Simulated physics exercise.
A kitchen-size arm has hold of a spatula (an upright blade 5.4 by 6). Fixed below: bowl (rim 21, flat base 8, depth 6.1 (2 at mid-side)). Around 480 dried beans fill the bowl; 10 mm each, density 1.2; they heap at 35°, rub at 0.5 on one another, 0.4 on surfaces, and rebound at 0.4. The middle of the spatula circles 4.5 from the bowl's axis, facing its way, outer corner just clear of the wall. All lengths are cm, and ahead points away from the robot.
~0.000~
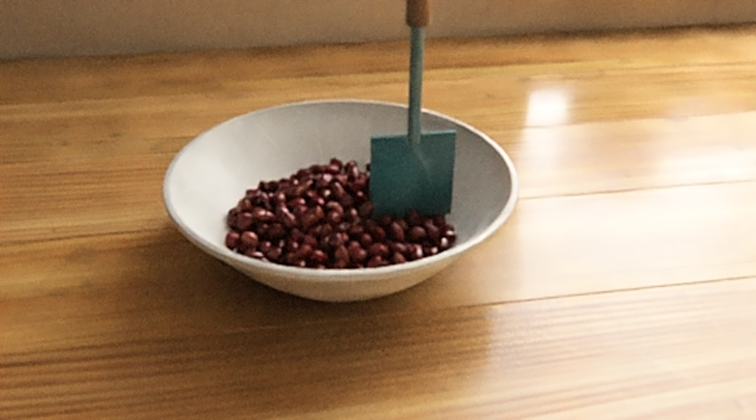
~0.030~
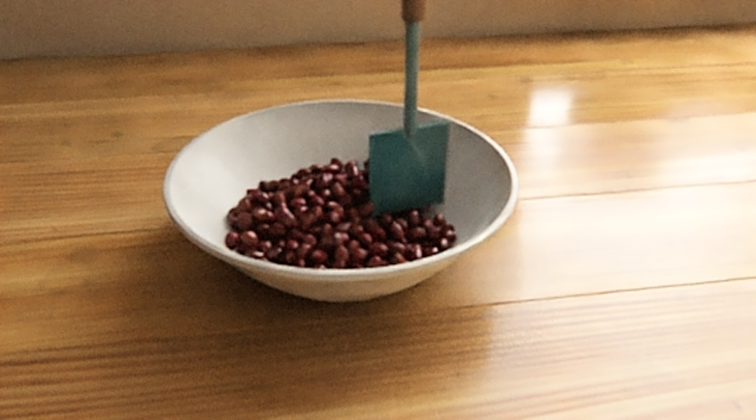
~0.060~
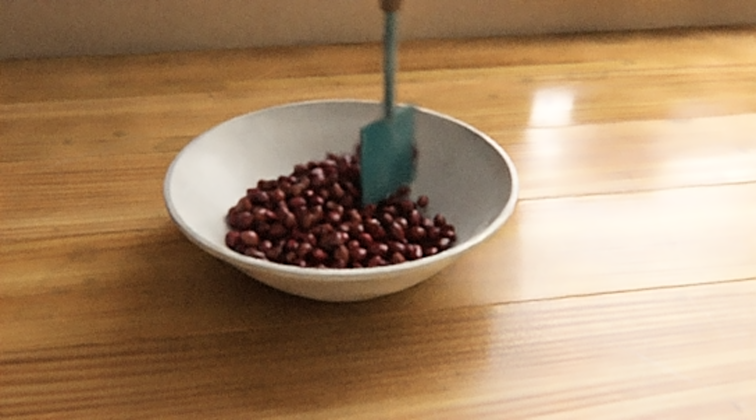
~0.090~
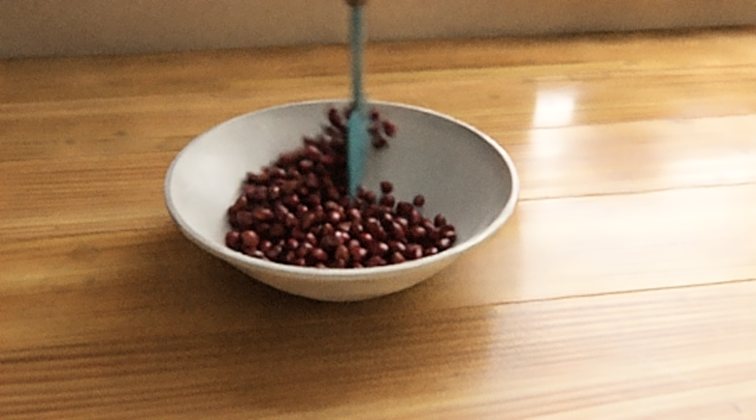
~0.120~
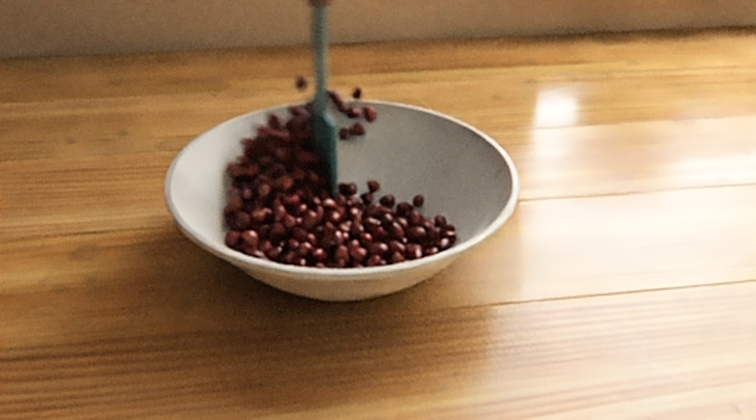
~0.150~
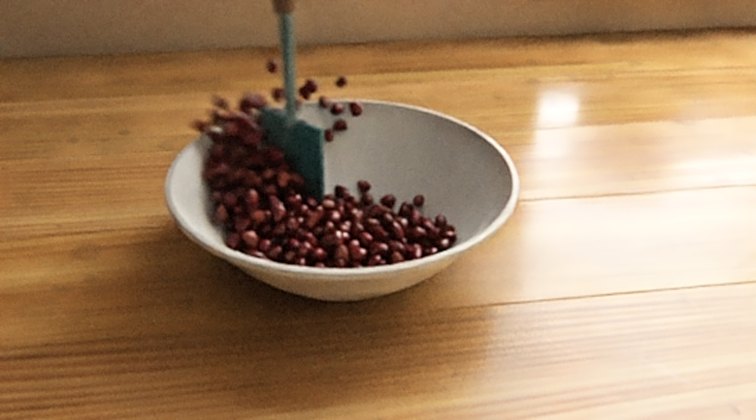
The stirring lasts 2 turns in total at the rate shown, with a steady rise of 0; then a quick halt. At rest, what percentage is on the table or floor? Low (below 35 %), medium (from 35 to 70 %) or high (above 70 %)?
A medium share, from 35 to 70 %, ends on the table or floor.
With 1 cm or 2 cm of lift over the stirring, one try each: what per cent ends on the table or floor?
Some 30 and 20 per cent.
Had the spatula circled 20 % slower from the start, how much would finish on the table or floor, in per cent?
In that case some 30 per cent.
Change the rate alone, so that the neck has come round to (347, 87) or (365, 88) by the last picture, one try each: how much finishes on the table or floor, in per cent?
Some 15 and 10 per cent.
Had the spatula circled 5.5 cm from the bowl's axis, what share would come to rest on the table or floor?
Then about 25 per cent.
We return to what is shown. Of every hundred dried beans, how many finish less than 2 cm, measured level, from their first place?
Roughly 15 per cent.
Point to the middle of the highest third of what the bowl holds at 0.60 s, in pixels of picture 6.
Around (281, 228).
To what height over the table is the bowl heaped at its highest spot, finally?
About 5.0 cm.
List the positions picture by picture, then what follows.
The first frame shows spatula neck at (415, 112), 0° round; upper third of the load around (331, 216), from x 230 to 450, top at y 165; 480 in the bowl.
The second frame shows spatula neck at (410, 106), 11° round; upper third of the load around (332, 215), from x 230 to 450, top at y 160.
The third frame shows spatula neck at (389, 94), 40° round; upper third of the load around (334, 206), from x 230 to 450, top at y 140.
The fourth frame shows spatula neck at (357, 87), 71° round; upper third of the load around (322, 194), from x 235 to 450, top at y 110.
The fifth frame shows spatula neck at (321, 88), 101° round; upper third of the load around (293, 180), from x 230 to 450, top at y 85; 479 in the bowl, 1 in flight or on the tool.
The sixth frame shows spatula neck at (290, 96), 131° round; upper third of the load around (259, 176), from x 200 to 450, top at y 65; 476 in the bowl, 4 in flight or on the tool.
After 0.38 s, 359° round, highest piece 10 above the table; 348 in the bowl, 79 on the table or floor, 53 in flight or on the tool.
After 0.60 s, 226° round, highest piece 9 above the table; 287 in the bowl, 175 on the table or floor, 18 in flight or on the tool.
After 0.91 s, 0° round, highest piece 6 above the table; 261 in the bowl, 218 on the table or floor, 1 in flight or on the tool.
After 1.61 s, 0° round, highest piece 5 above the table; 261 in the bowl, 219 on the table or floor.
At rest, 261 in the bowl, 219 on the table or floor. That is 46 % on the table or floor.
